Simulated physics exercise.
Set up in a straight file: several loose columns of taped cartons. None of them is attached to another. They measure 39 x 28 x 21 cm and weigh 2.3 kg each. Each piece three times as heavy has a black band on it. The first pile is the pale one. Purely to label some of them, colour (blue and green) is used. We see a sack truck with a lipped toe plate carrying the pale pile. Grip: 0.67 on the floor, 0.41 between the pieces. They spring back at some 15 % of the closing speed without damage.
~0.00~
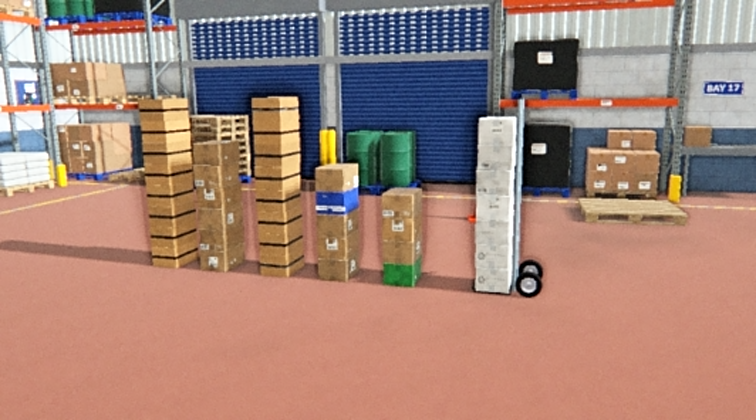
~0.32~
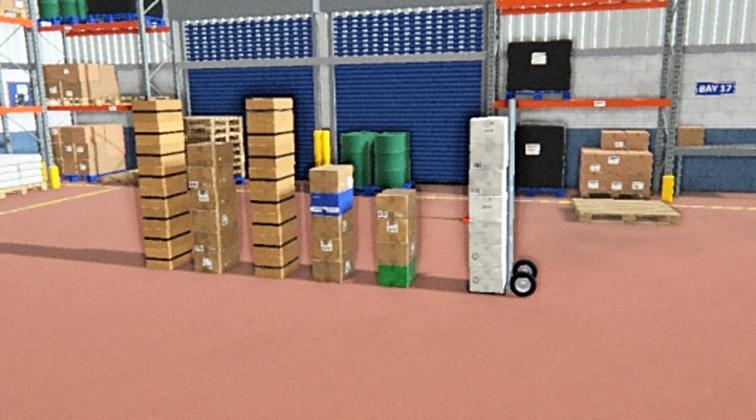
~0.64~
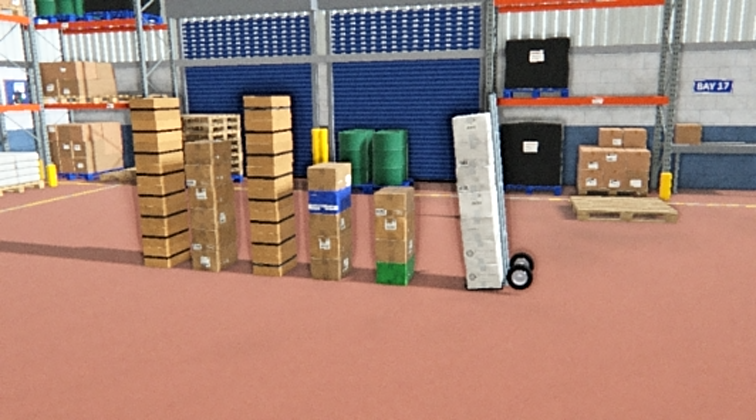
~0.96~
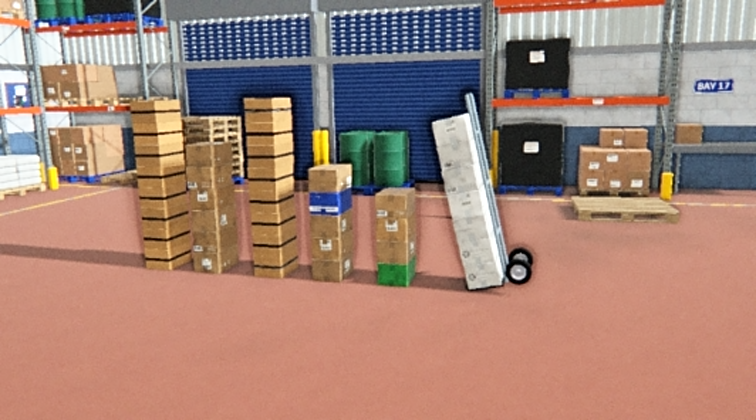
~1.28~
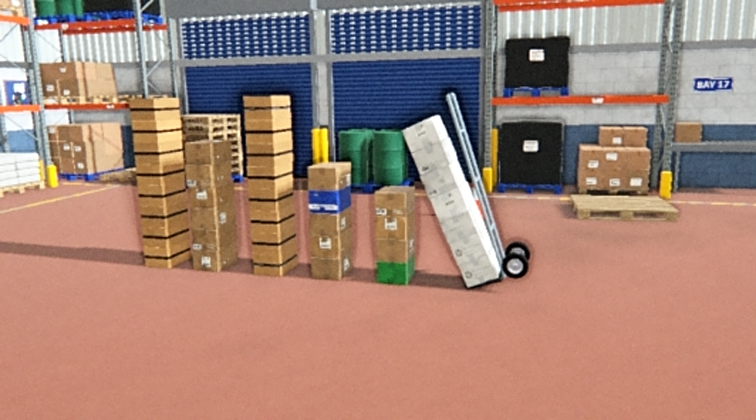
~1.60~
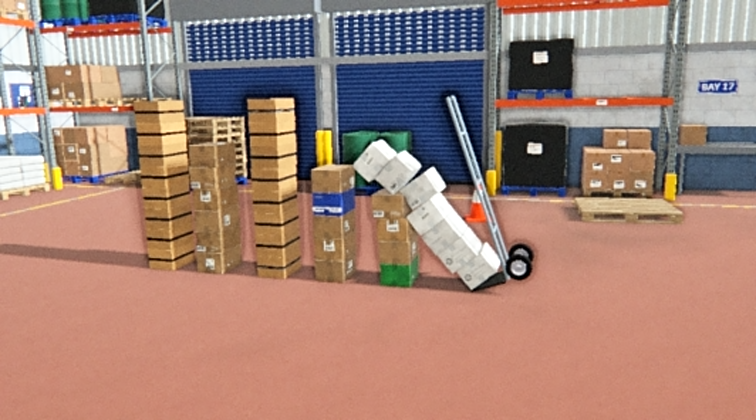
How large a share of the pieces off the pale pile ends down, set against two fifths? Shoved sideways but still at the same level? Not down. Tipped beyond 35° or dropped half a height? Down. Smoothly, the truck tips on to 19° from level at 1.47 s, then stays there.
The share is below two fifths.
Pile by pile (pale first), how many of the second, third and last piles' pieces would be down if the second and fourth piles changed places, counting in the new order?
Count of fallen pieces - second: 0; third: 0; last: 0.
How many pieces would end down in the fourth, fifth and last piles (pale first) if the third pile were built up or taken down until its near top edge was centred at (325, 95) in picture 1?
Result: Fourth pile 0, fifth pile 0, last pile 0.
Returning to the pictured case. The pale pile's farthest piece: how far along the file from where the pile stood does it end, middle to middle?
Roughly 120 cm.
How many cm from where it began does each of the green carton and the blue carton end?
Green ends up some 0 cm away; blue ends up some 0 cm away.
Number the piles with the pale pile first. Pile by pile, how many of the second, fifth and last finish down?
Counts - second: 0, fifth: 0, last: 0.
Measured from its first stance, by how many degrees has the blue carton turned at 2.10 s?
Close to 5° of tilt compared with the start.
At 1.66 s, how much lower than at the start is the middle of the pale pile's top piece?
30 cm lower.
After 1.66 s, 6 of the pale pile down; none of the 31 other cartons down, 2 disturbed.
After 1.80 s, 7 of the pale pile down; none of the 31 other cartons down, 6 disturbed; green carton 6° from how it stood; blue carton 18 mm from its place.
After 2.10 s, 7 of the pale pile down; none of the 31 other cartons down, 8 disturbed; blue carton 4° from how it stood.
After 2.62 s, 7 of the pale pile down; 1 of the 31 other cartons down; blue carton 37 mm from its place.
In the end (3.0 s), 7 of the pale pile down; 1 of the 31 other cartons down; blue carton 41 mm from its place; green carton unmoved. That is 3 per cent. From the last view, middles, blue carton near (330, 201), green carton near (399, 270).
